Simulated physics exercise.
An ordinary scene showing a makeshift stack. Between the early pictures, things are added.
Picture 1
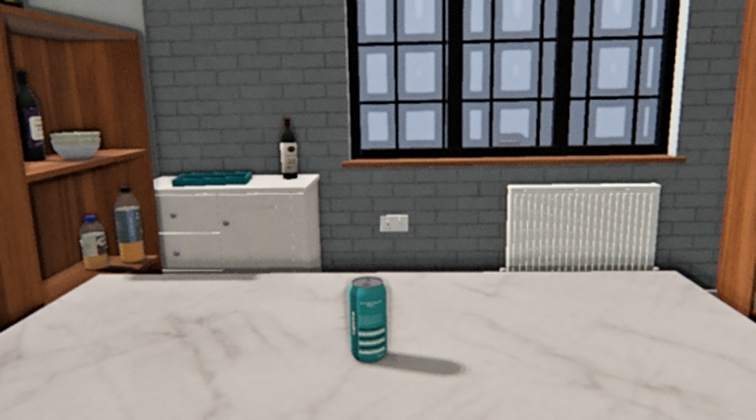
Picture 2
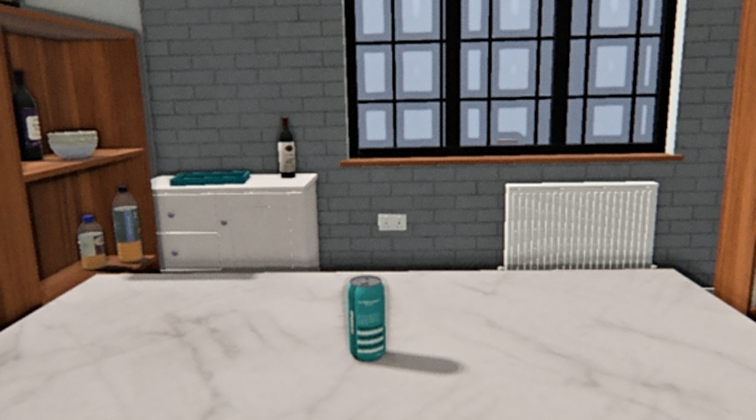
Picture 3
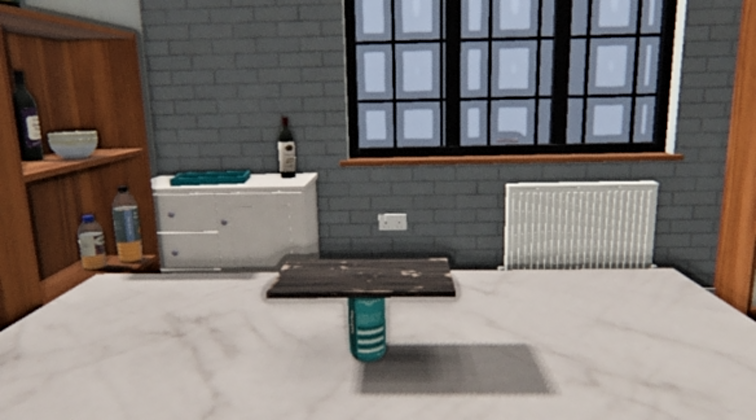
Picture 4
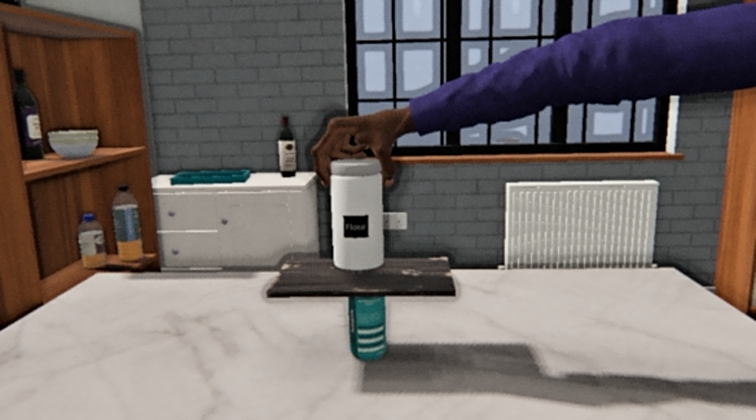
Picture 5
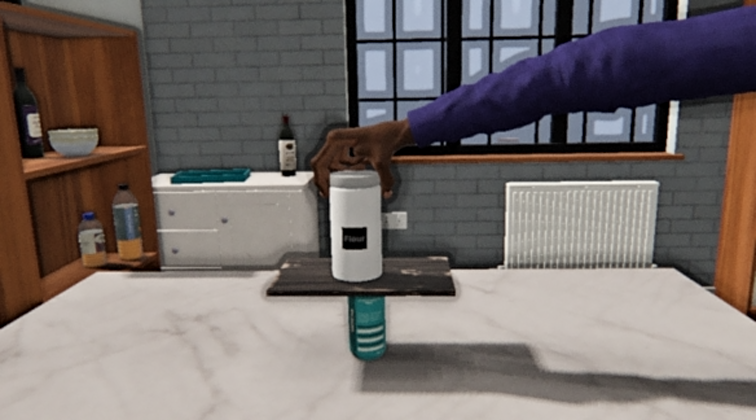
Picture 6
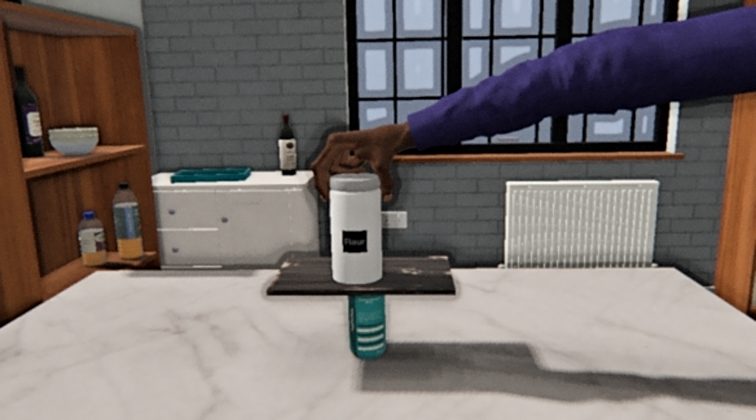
In a kitchen, a turquoise can stood alone on a marble counter until a dark board appeared on top of it, and then a purple-sleeved arm lowered a white flour jar onto the board.
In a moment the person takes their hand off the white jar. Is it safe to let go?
Stays put.
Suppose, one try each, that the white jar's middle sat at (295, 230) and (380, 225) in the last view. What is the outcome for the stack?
In case one it tumbles, while in case two it stays upright.
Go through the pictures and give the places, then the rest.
In the first frame, the last thing is not in view yet; turquoise can (368, 320).
In the second frame, the last thing is not in view yet; turquoise can (367, 319).
In the third frame, the last thing is not in view yet; turquoise can (367, 318).
In the fourth frame, coming down; white jar (358, 213); turquoise can (367, 317).
In the fifth frame, coming down; white jar (356, 225); turquoise can (367, 317).
In the sixth frame, set down, still held; white jar (356, 228); turquoise can (367, 316).
Then, 0.30 s past the last view, nothing moves.
Then, 0.70 s past the last view, white jar resting near (356, 228).
Finally, all 3 still in place. Final places as the last picture's camera would see them, white jar near (356, 228). The stack holds.
